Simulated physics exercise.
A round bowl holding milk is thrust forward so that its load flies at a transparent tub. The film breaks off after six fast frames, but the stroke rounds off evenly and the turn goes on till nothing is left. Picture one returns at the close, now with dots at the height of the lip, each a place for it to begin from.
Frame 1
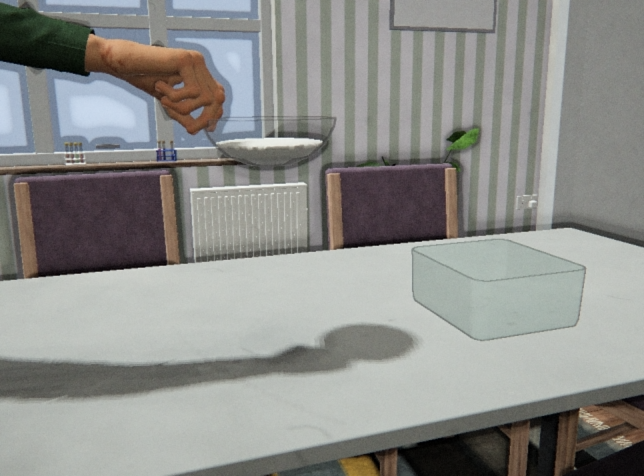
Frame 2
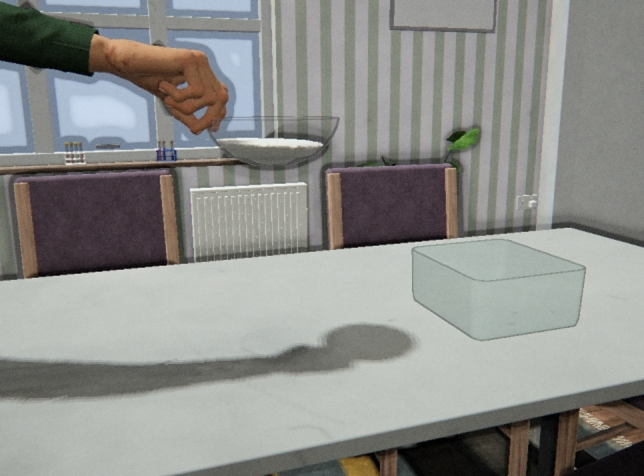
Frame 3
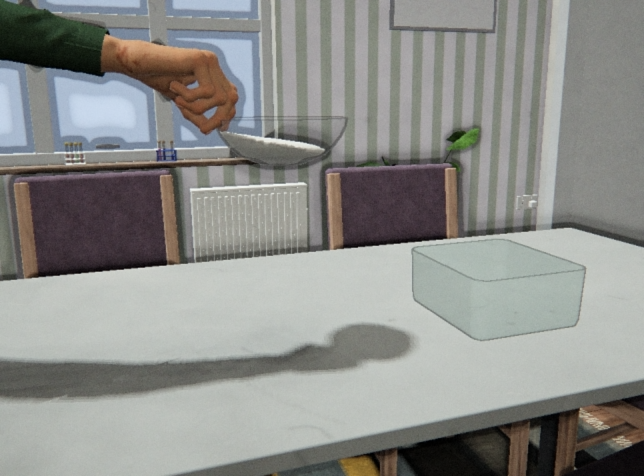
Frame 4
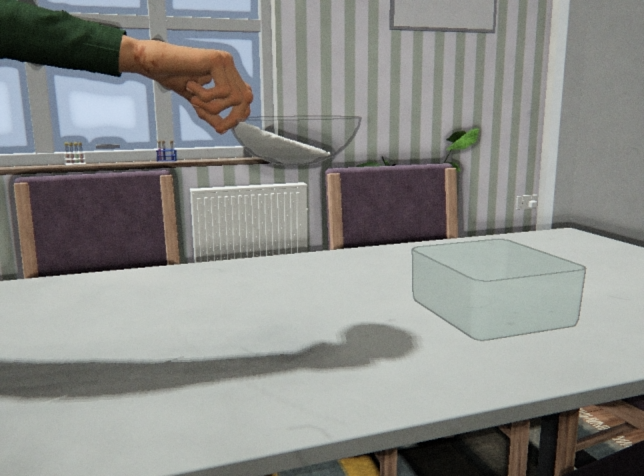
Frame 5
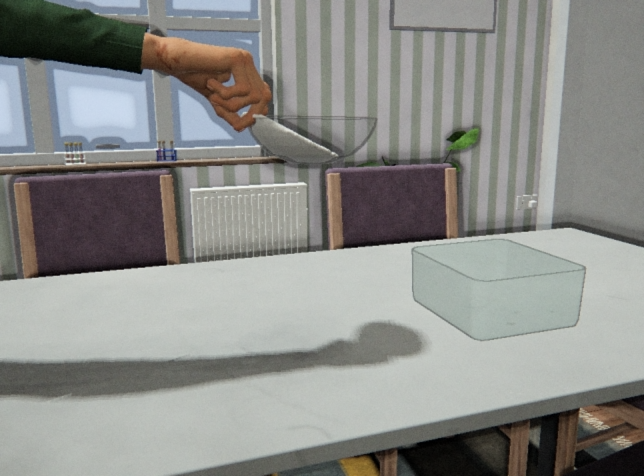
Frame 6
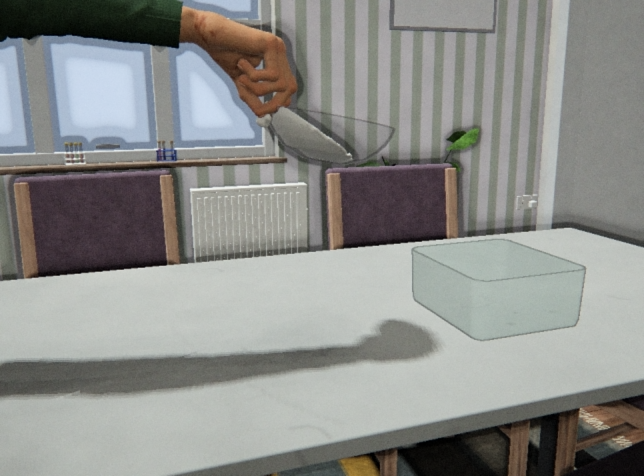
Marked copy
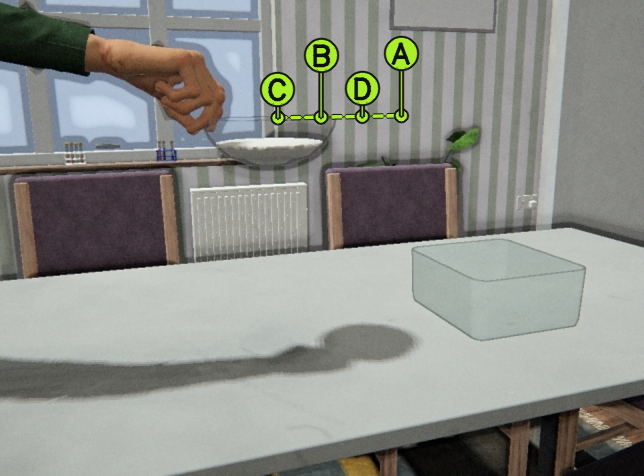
The video shows a hand in a green sleeve holding a clear round bowl of white milk above a table with a transparent tub, moving it gradually to the right as the milk slants up the bowl's left side.
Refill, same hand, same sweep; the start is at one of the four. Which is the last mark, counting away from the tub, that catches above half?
Take D.
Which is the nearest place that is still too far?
B it is.
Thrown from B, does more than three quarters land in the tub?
No, it does not.
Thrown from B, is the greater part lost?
Yes.
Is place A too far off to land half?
No.
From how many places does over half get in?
Two of the four.
In lime, A at (401, 115); B at (321, 117); C at (277, 117); D at (362, 116).
For place A, about 86 % lands in the tub, 8 % falls short and 6 % goes beside or beyond.
For place B, about 26 % lands in the tub, 70 % falls short and 4 % goes beside or beyond.
For place C, about 1 % lands in the tub, 98 % falls short.
For place D, about 71 % lands in the tub, 19 % falls short and 10 % goes beside or beyond.
